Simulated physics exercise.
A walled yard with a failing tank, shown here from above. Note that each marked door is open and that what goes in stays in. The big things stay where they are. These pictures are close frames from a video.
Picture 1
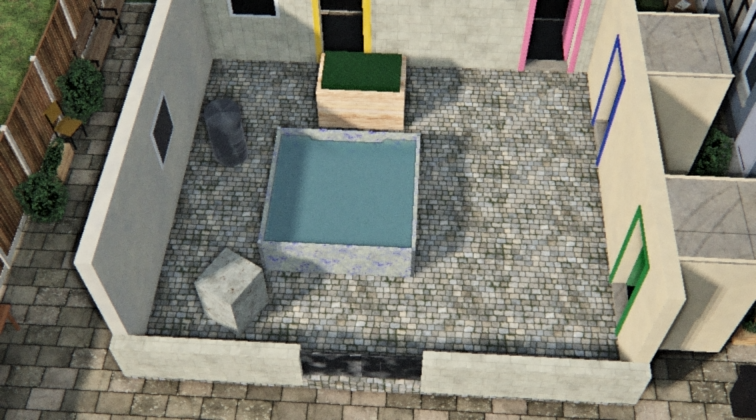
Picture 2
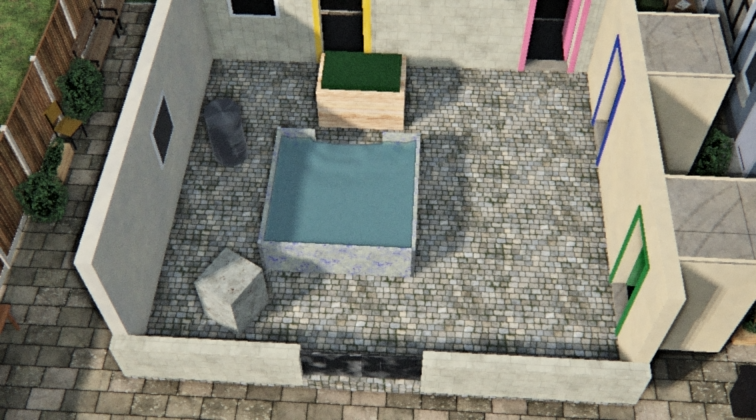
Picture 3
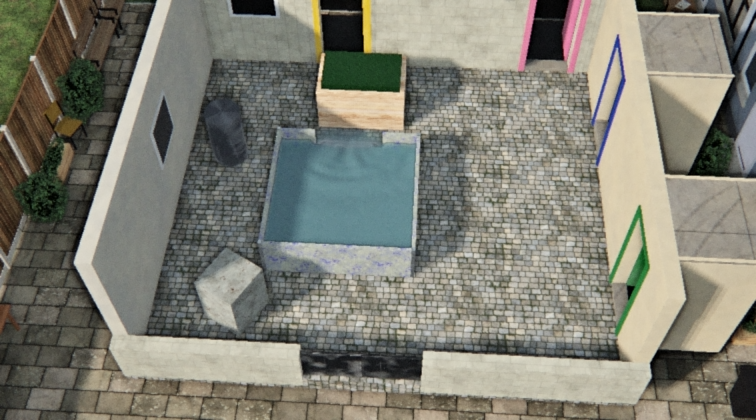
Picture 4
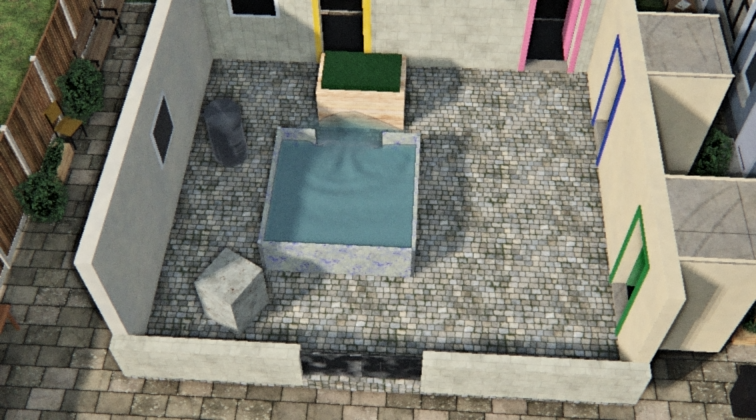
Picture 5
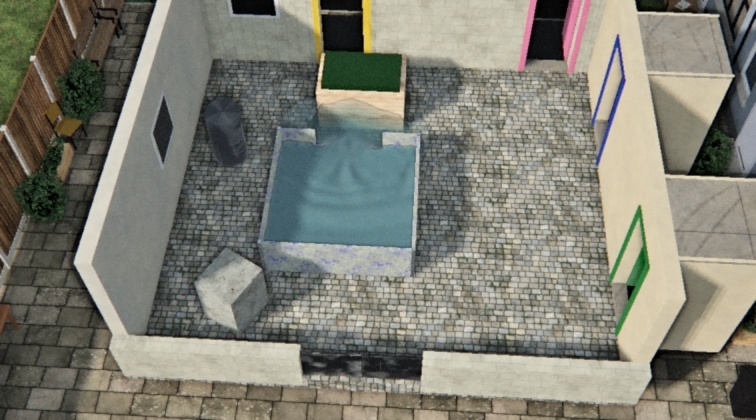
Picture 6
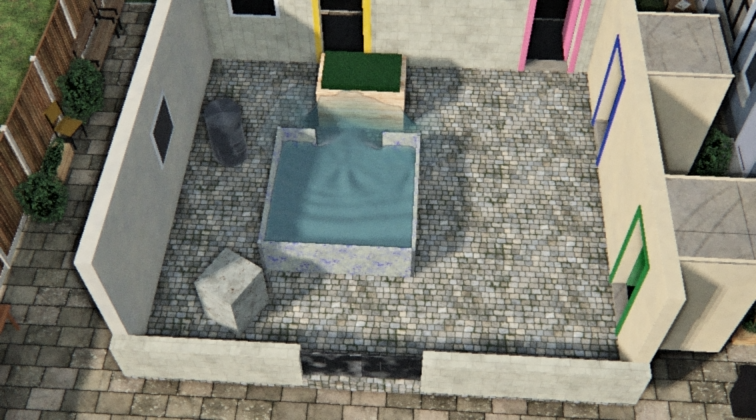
Water pours through a gap in the tank's far side and spreads around the planter.
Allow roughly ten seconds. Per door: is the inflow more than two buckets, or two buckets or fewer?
Yellow door - more than two; blue door - two or fewer; green door - two or fewer; pink door - more than two.
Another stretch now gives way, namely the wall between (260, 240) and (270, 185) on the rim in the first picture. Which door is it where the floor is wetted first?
That's the yellow one.
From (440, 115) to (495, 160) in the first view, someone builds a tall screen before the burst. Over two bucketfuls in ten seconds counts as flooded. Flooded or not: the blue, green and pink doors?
The blue door stays shy of it, the green door tops the mark and the pink door stays shy of it.
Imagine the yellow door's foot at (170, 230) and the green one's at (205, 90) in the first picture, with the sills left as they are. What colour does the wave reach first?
First comes the green one.
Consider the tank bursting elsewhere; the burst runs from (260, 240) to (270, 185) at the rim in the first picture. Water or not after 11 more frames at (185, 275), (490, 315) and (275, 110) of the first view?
Log: Point 1 inundated; point 2 unreached; point 3 unreached.
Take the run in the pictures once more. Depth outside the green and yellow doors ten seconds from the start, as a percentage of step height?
Around 110 in a hundred for the first and 140 in a hundred for the second.
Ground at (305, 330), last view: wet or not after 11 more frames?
Looking there, it would be unwetted.
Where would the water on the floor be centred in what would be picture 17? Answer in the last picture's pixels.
It's close to (353, 178).
A moment on, water covers 25 % of the floor; the yellow door not reached, the blue door not reached, the green door not reached, the pink door not reached.
Next, water covers 50 % of the floor; the yellow door not reached, the blue door wet at the sill, nothing in, the green door not reached, the pink door wet at the sill, nothing in.
Then, water covers 65 % of the floor; the yellow door wet at the sill, nothing in, the blue door wet at the sill, nothing in, the green door wet at the sill, nothing in, the pink door under two buckets in.
Later, water covers 85 % of the floor; the yellow door over two buckets in, the blue door wet at the sill, nothing in, the green door under two buckets in, the pink door over two buckets in.
In the end, water covers 100 % of the floor; the yellow door over two buckets in, the blue door wet at the sill, nothing in, the green door under two buckets in, the pink door over two buckets in.
